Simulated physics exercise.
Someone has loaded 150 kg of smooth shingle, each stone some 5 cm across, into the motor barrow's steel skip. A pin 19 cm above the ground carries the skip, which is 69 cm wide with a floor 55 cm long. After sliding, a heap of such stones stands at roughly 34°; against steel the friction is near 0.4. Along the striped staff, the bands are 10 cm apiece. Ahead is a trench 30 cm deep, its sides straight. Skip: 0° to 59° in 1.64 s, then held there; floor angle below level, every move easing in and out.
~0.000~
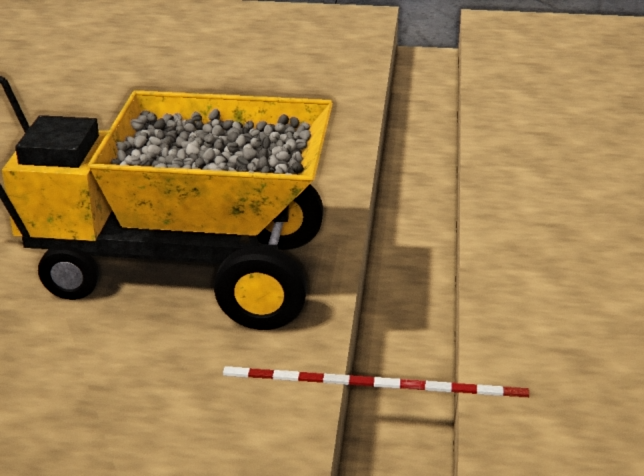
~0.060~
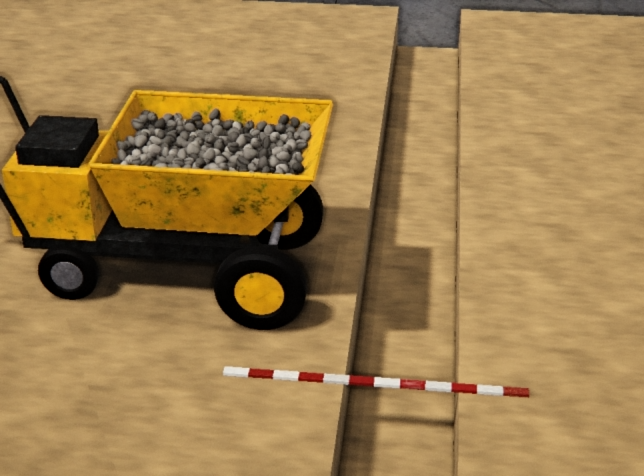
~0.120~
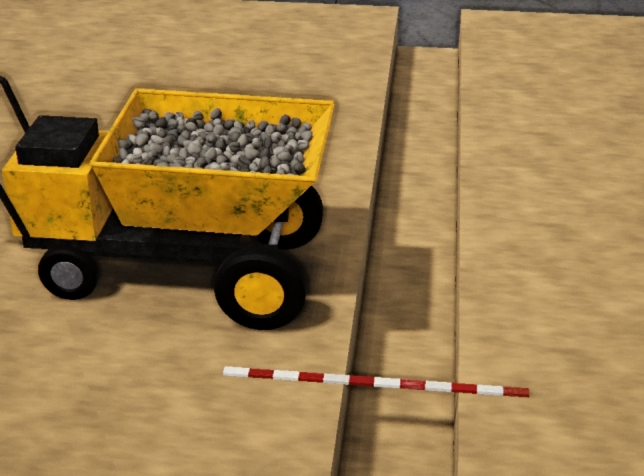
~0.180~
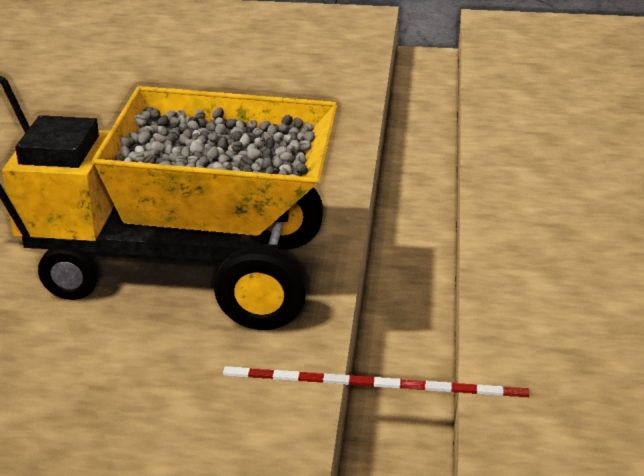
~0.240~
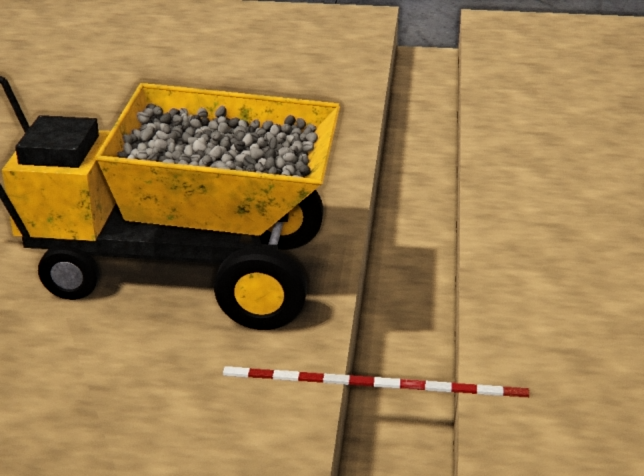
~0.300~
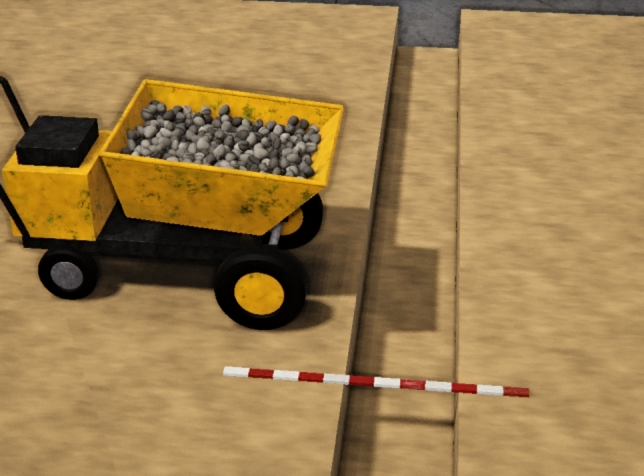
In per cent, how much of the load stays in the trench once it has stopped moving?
I would say about 65 per cent.
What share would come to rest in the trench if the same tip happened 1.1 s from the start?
Roughly 60 per cent.
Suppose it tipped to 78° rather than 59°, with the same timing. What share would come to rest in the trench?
It would be near 75 per cent.
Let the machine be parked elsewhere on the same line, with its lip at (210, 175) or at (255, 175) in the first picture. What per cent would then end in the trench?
Roughly 60 in a hundred, then 85 in a hundred.
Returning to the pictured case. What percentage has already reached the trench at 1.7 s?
At that moment: Approx. 20 %.
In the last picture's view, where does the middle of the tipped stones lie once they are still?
Roughly at (431, 333).
After 1.2 s the floor is at 50°; 100 % in the skip; the foremost stones are at (392, 220).
After 1.7 s the floor is at 59°; 78 % in the skip, 19 % in the trench, 4 % past the trench; the foremost stones are at (484, 289).
After 2.1 s the floor is at 59°; 51 % in the skip, 31 % in the trench, 18 % past the trench; the foremost stones are at (581, 287).
After 4.0 s the floor is at 59°; 16 % in the skip, 65 % in the trench, 19 % past the trench; the foremost stones are past the picture's edge.
